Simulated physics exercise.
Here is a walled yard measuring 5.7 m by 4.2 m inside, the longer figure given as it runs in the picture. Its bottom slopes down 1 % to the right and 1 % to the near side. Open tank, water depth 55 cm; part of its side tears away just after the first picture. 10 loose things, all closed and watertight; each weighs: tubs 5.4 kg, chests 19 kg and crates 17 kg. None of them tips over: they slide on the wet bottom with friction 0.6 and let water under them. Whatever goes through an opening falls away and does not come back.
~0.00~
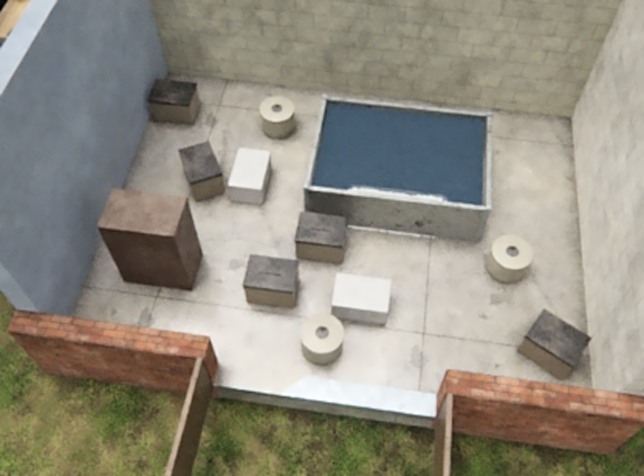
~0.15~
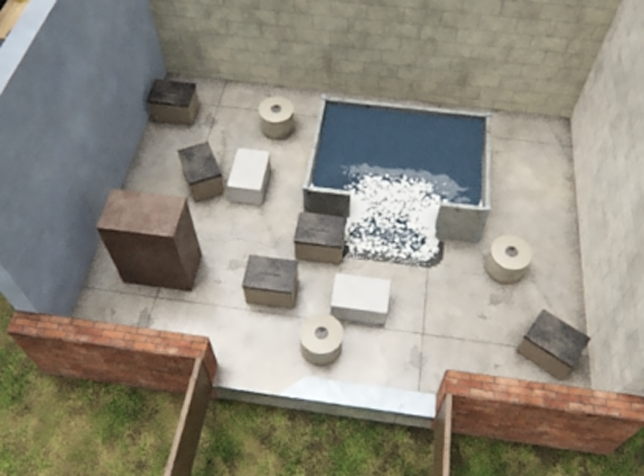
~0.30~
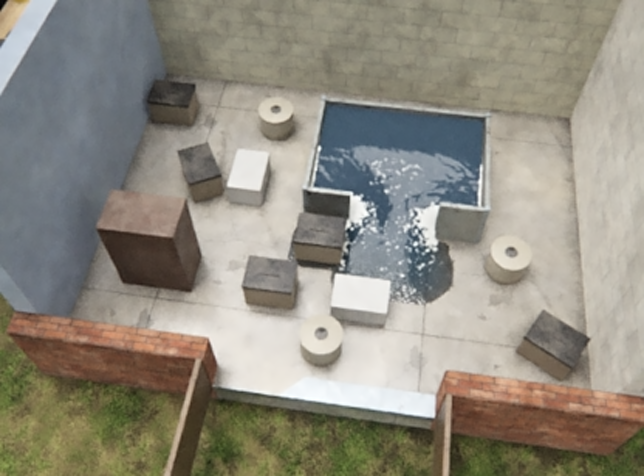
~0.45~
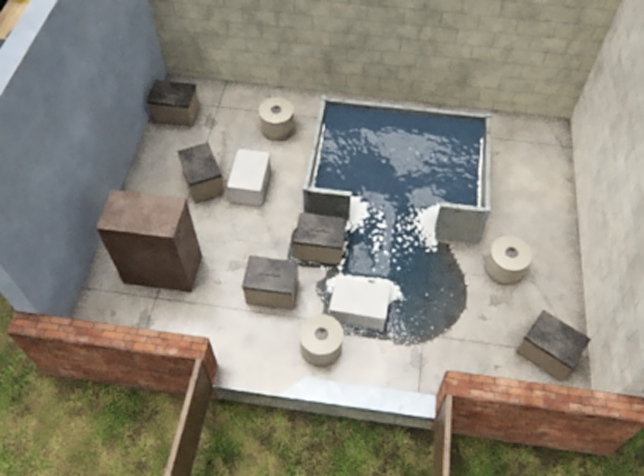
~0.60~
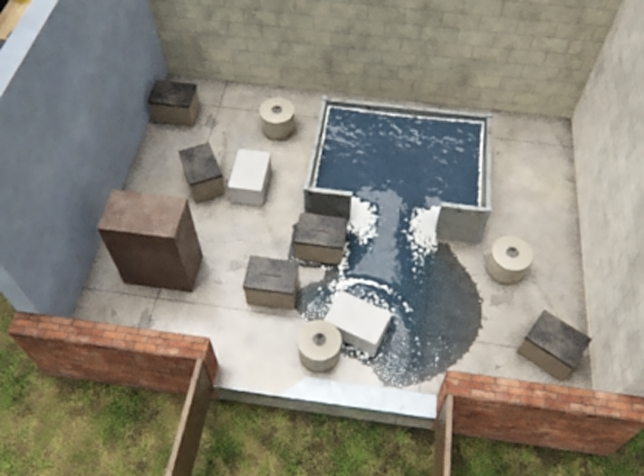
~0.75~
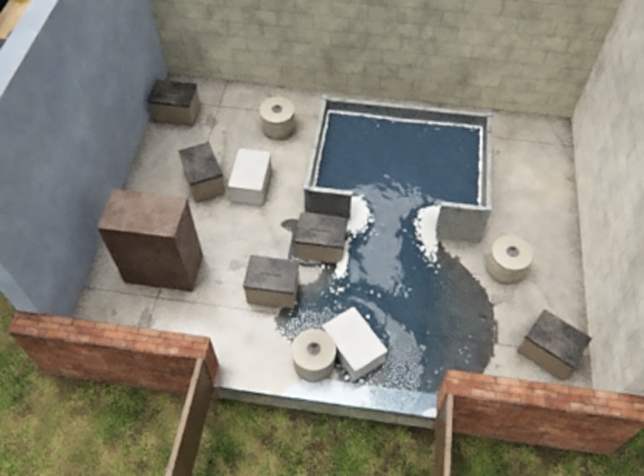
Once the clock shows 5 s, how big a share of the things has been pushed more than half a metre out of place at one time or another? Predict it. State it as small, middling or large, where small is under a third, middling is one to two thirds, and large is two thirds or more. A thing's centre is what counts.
Small.
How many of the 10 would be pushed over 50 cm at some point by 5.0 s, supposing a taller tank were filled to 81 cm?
Under that setup the answer is 3.
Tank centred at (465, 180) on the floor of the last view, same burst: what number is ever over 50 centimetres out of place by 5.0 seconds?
Then 4.
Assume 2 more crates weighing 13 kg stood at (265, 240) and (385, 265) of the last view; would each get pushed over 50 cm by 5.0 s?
In the order asked they come out inside the limit, beyond the limit.
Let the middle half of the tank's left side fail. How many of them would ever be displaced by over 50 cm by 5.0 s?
Count: 4.
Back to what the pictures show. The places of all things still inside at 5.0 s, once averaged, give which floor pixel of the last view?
Near (309, 210).
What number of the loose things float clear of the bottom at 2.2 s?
I get 0.
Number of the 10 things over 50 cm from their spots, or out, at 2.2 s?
It comes to 2.
After 1.1 s 2 of 10 are over 50 cm from their spots; 0 afloat.
After 2.2 s 2 of 10 are over 50 cm from their spots; 0 afloat.
After 3.5 s 3 of 10 are over 50 cm from their spots; 0 afloat.
After 5.0 s 3 of 10 are over 50 cm from their spots, and 3 have been at some point; 0 afloat.
